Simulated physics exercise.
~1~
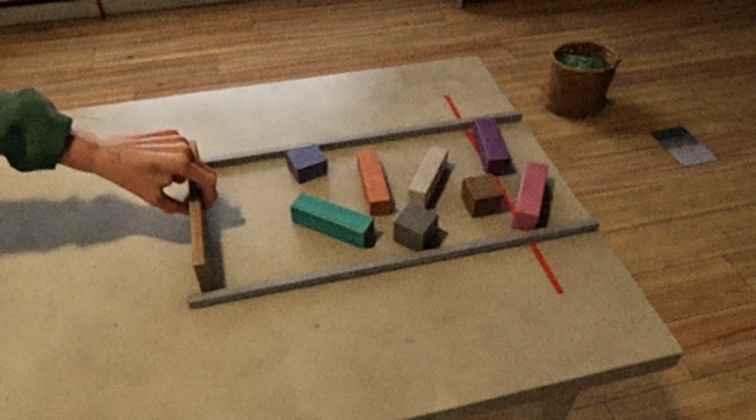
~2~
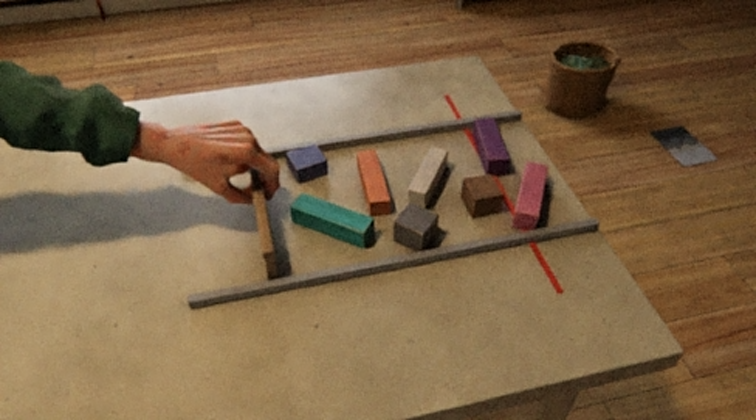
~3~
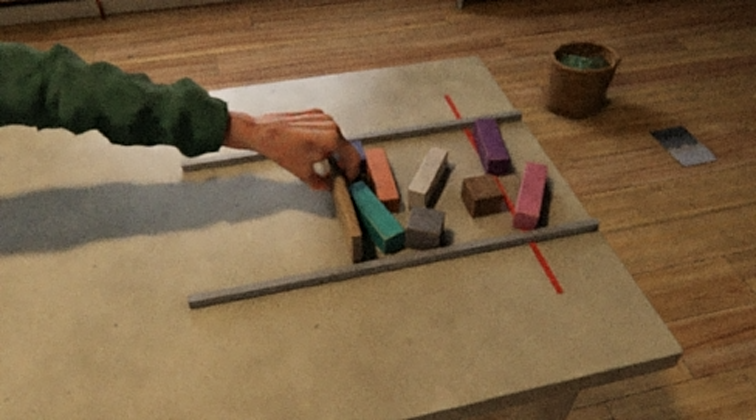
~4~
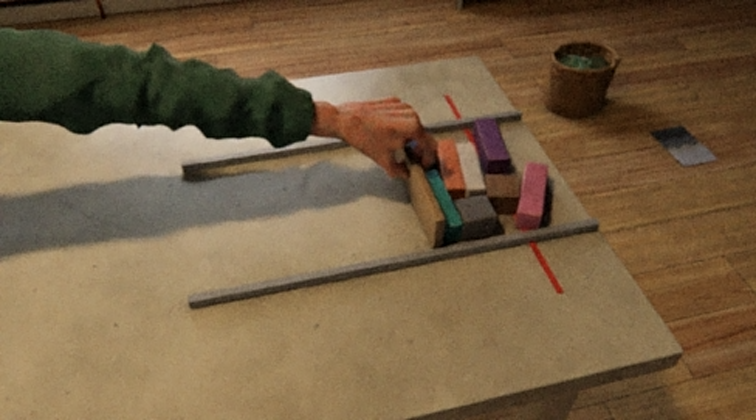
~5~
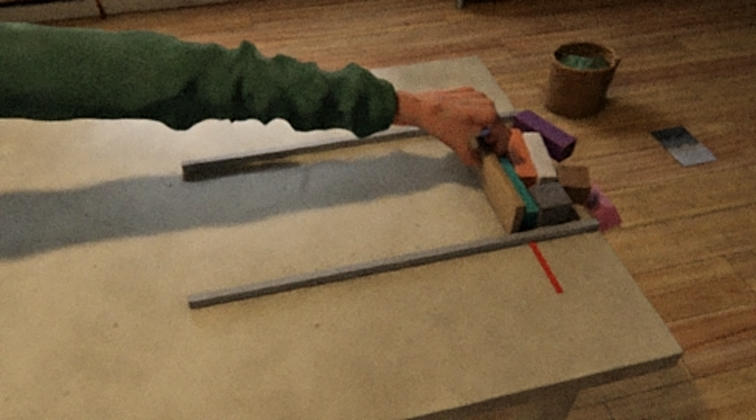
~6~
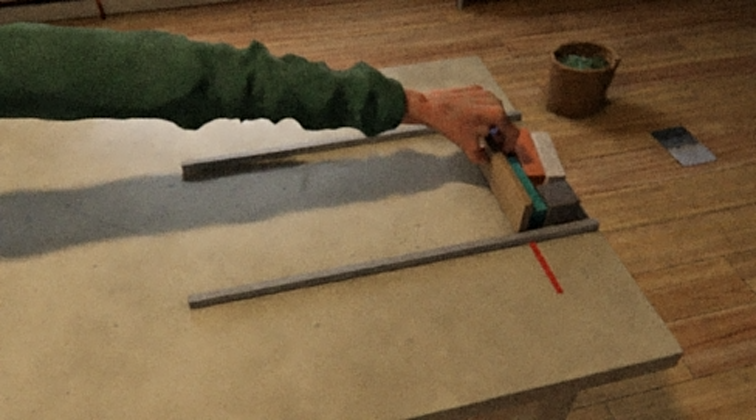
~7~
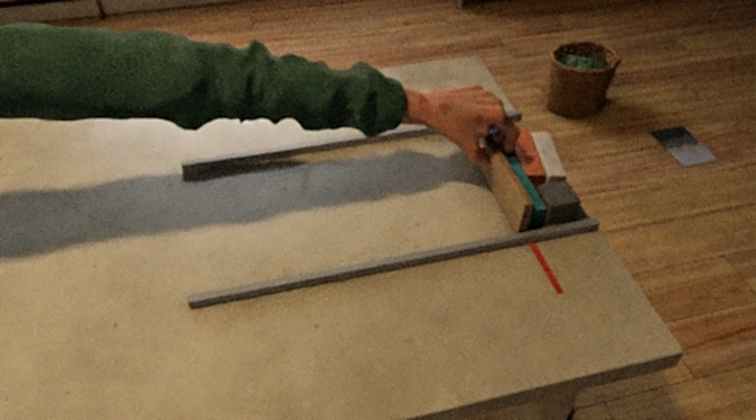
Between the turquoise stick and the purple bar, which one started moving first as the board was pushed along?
The turquoise stick started moving first, and the purple bar stayed where it was until later in the push.
